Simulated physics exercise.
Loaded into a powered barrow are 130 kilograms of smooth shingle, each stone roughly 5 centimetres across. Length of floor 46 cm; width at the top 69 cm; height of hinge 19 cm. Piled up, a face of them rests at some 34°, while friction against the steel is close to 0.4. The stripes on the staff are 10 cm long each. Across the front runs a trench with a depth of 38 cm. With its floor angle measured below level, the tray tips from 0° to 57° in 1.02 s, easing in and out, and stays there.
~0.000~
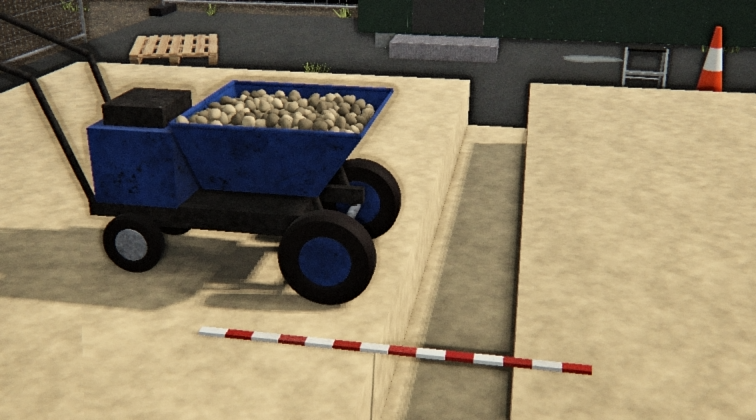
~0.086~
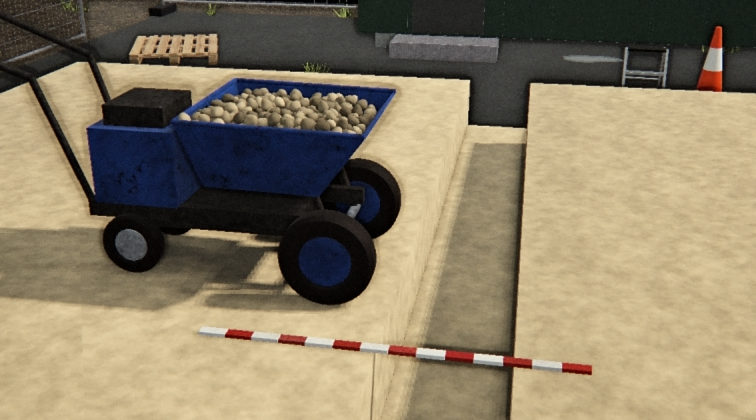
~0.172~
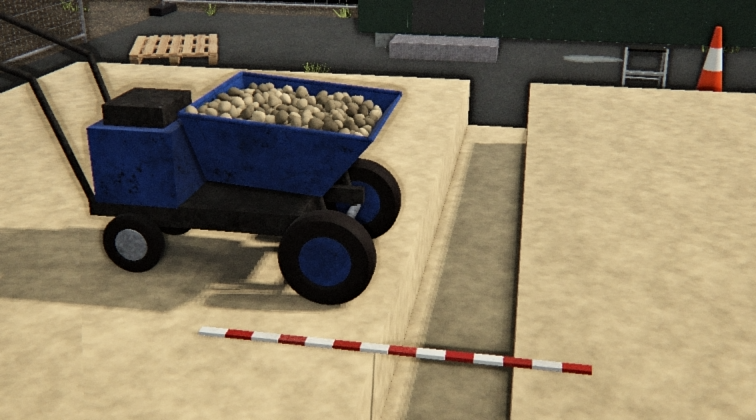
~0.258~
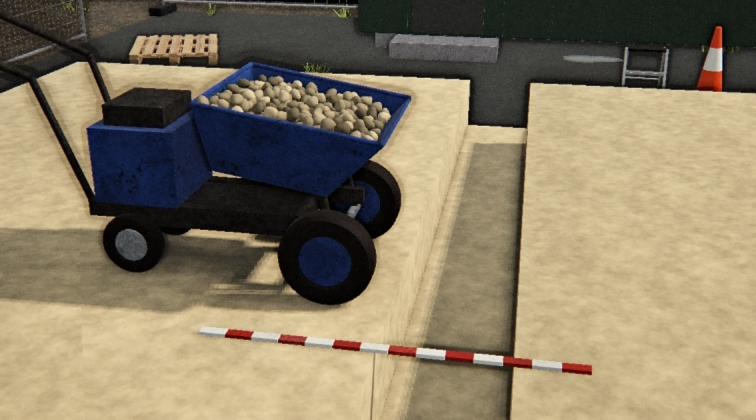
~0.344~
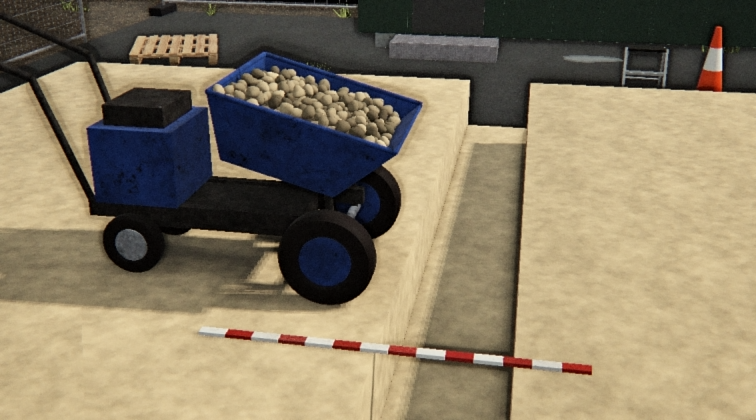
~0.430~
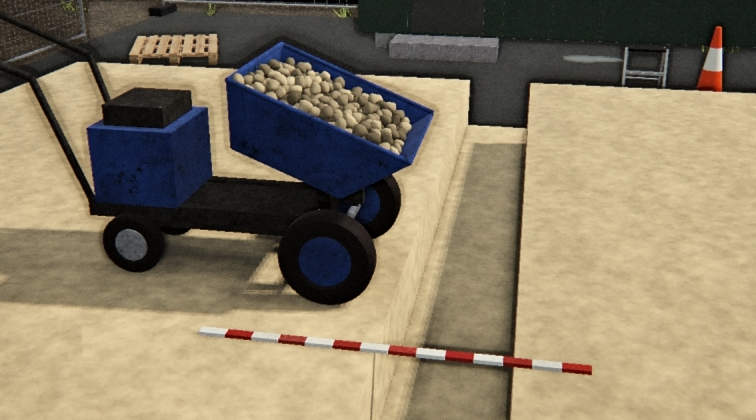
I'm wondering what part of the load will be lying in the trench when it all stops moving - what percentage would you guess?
I would guess about 50 per cent.
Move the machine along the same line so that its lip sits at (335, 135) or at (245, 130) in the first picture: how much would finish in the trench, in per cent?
It'd be around 65 per cent and after that around 60 per cent.
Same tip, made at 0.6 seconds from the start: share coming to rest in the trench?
Roughly 35 per cent would.
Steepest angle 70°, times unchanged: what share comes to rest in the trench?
Near 55 per cent then.
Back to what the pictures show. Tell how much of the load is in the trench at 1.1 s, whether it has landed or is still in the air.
Around 15 per cent of it, at that instant.
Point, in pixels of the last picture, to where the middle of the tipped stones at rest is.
Near (497, 348).
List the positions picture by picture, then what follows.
Lip at (362, 136), floor tilted 0°, highest stones at (281, 106), in the first picture.
Lip at (365, 137), floor tilted 1°, highest stones at (275, 104); the stones move at 0.2 m/s on average, in the second picture.
The tray is at 4°, its lip at (372, 140); the top of the load is at (262, 99); the stones move at 0.4 m/s on average, in the third picture.
Lip at (383, 145), floor tilted 9°, highest stones at (259, 89); the stones move at 0.5 m/s on average, in the fourth picture.
Lip at (397, 153), floor tilted 15°, highest stones at (267, 79); the stones move at 0.6 m/s on average, in the fifth picture.
The tray is at 22°, its lip at (411, 163); the top of the load is at (279, 70); the stones move at 0.7 m/s on average, in the sixth picture.
After 0.8 s the floor is at 48°; 100 % in the tray; the foremost stones are at (439, 186).
After 1.1 s the floor is at 57°; 83 % in the tray, 15 % in the trench, 2 % past the trench; the foremost stones are at (533, 274).
After 1.5 s the floor is at 57°; 55 % in the tray, 23 % in the trench, 21 % past the trench; the foremost stones are at (649, 287).
After 3.4 s the floor is at 57°; 27 % in the tray, 50 % in the trench, 23 % past the trench; the foremost stones are past the picture's edge.
